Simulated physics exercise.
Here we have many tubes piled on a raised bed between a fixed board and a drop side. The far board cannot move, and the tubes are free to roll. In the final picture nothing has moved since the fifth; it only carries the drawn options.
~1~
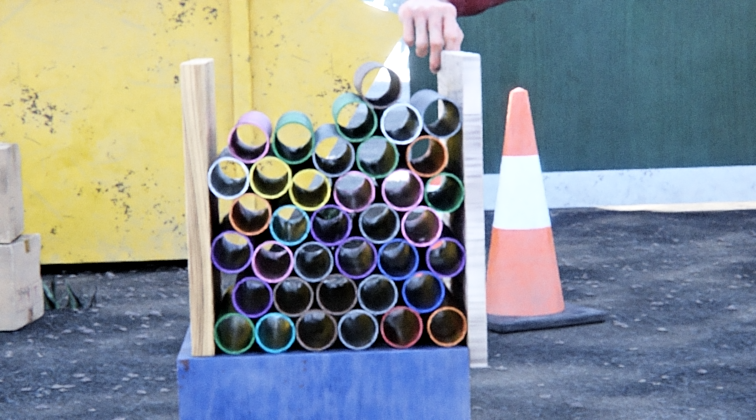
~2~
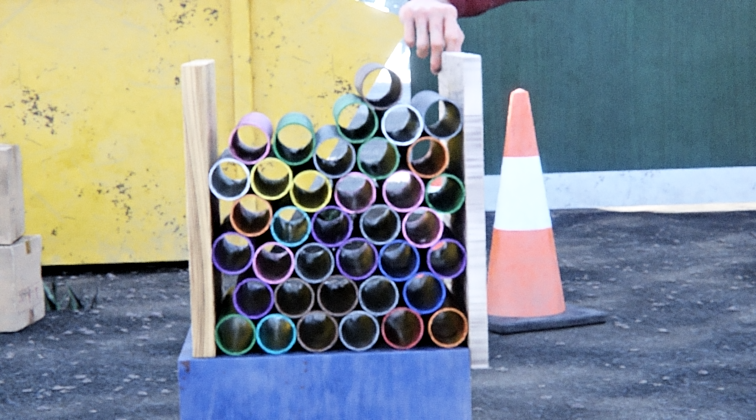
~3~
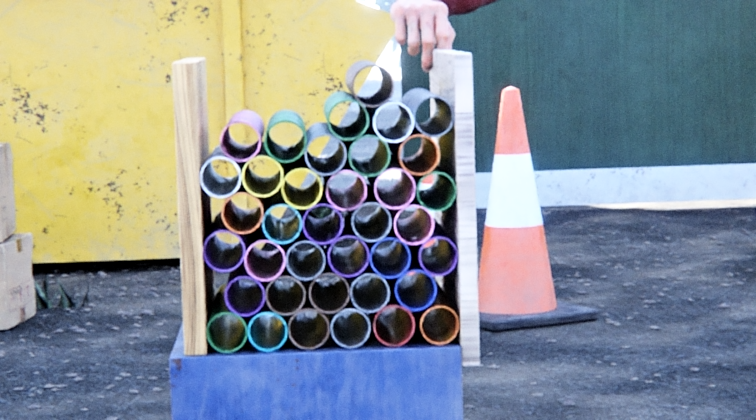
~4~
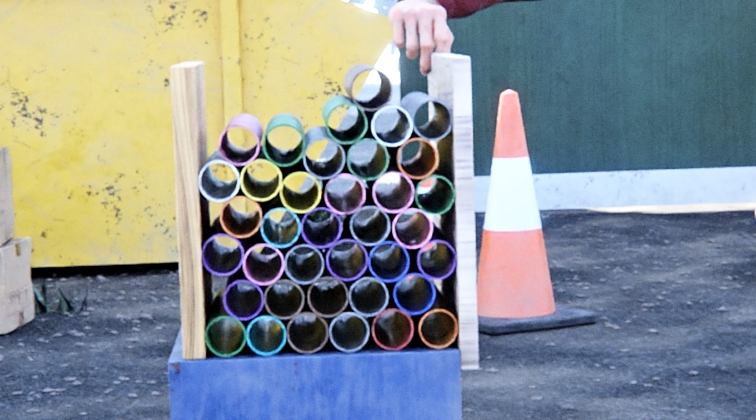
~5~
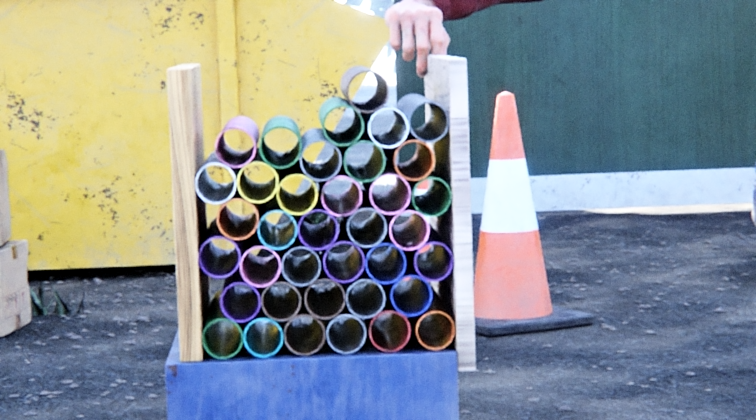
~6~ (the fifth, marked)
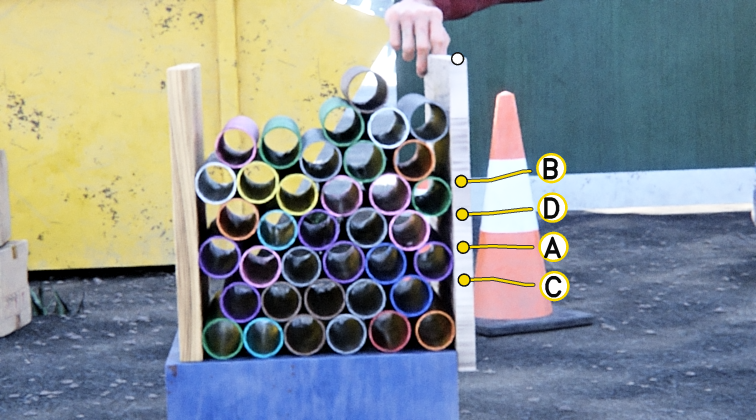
In a yard with a traffic cone, a hand rests at the top of the right side board beside a stack of colourful tubes on a blue base, and the tubes stay in place throughout.
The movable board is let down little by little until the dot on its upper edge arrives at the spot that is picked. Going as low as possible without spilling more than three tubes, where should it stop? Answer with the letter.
At most to D.
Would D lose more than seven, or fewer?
It loses fewer than seven.
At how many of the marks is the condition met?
Two of the four.
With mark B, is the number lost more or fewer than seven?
At B, fewer than seven.
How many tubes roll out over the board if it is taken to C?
The count is five.
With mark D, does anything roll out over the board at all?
Yes, at D.
On the copy, A at (463, 248); B at (461, 181); C at (464, 280); D at (462, 214); the white dot at (458, 59).
On D. First, top of the board (450, 128).
Then, top of the board (452, 204).
Finally, top of the board (452, 214), one out over the board.
By contrast, A more than three out over the board; B one out over the board; C more than three out over the board.
